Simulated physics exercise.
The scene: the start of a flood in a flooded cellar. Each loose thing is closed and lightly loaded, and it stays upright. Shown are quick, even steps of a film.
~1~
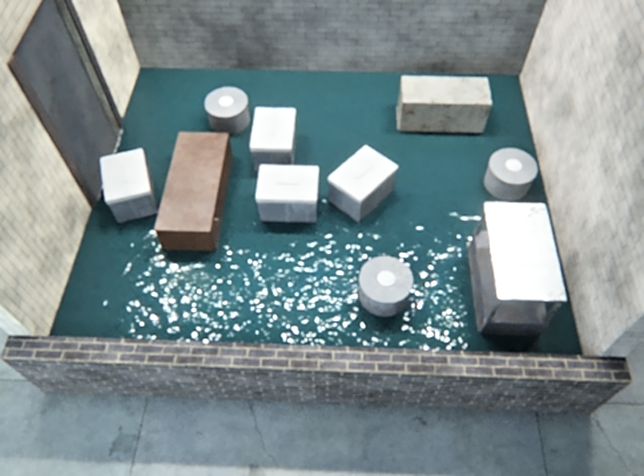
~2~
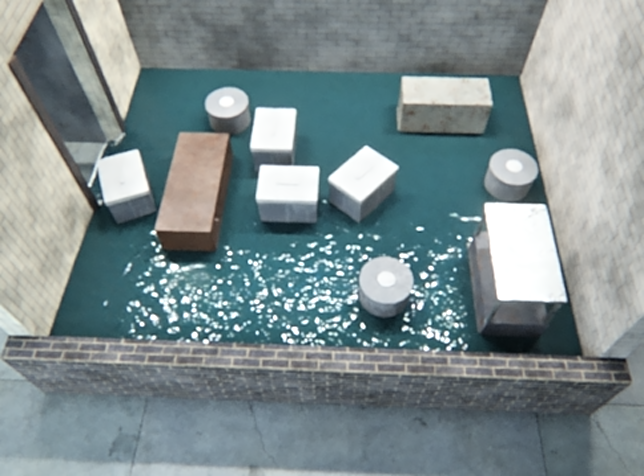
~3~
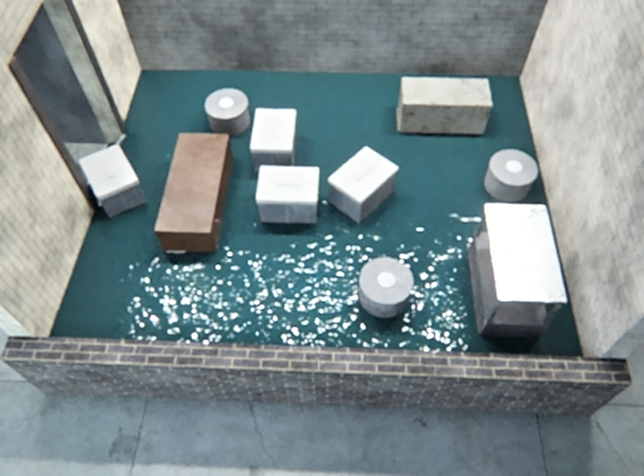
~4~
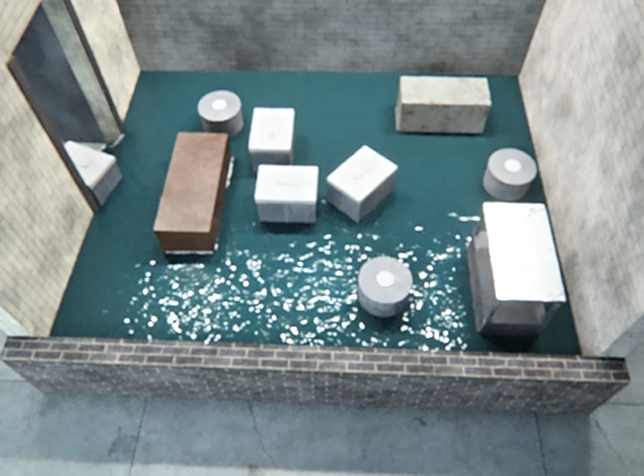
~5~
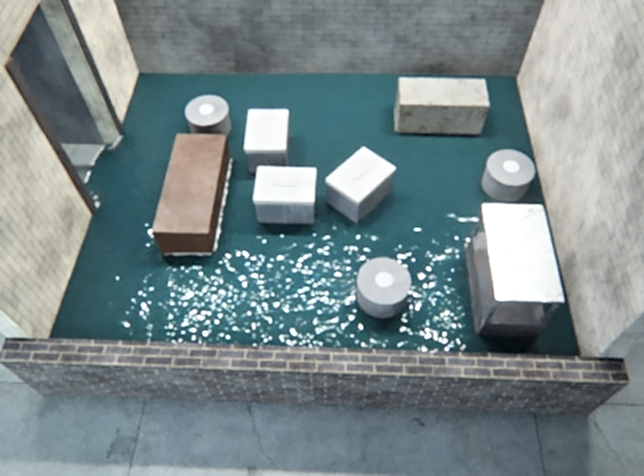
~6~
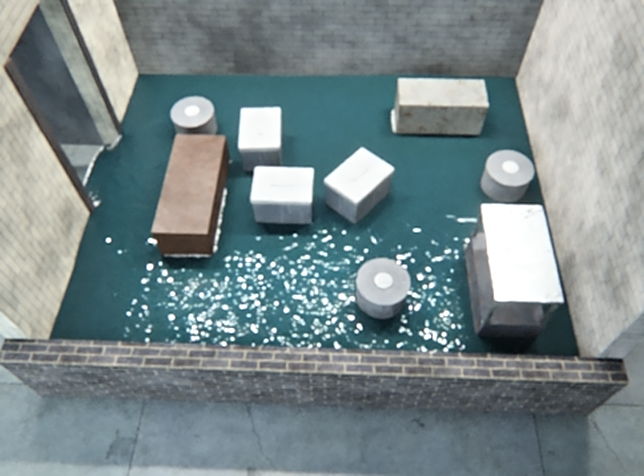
A white box drifts out through the left doorway, then a grey tub drifts slightly left.
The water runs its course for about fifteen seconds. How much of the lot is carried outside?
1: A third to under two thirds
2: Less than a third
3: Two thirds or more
Option 1: A third to under two thirds.
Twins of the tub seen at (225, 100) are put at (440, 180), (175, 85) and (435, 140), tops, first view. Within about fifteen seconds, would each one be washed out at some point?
First one does not escape, second one makes it out, third one does not escape.
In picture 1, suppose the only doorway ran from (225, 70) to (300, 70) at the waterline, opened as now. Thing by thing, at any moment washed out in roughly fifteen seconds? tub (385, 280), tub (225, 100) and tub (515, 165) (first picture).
Result, in listed order: Retained / exited / retained.
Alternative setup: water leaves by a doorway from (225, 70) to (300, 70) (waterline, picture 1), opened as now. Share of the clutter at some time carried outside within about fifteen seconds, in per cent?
Around 70 in a hundred.
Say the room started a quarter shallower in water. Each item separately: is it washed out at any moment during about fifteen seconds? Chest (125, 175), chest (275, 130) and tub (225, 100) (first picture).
In the order given: Lost, lost and lost.
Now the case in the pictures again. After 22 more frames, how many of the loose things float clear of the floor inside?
So that is 4.
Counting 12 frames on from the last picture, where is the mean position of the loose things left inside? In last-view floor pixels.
On the floor of the last picture, roughly (344, 231).
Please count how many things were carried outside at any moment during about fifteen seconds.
It comes out at 3.
A moment on, 1 of 7 are out; 6 afloat.
Next, 3 of 7 are out; 4 afloat.
Later, 3 of 7 are out; 4 afloat.
In the end, 3 of 7 are out; 4 afloat.
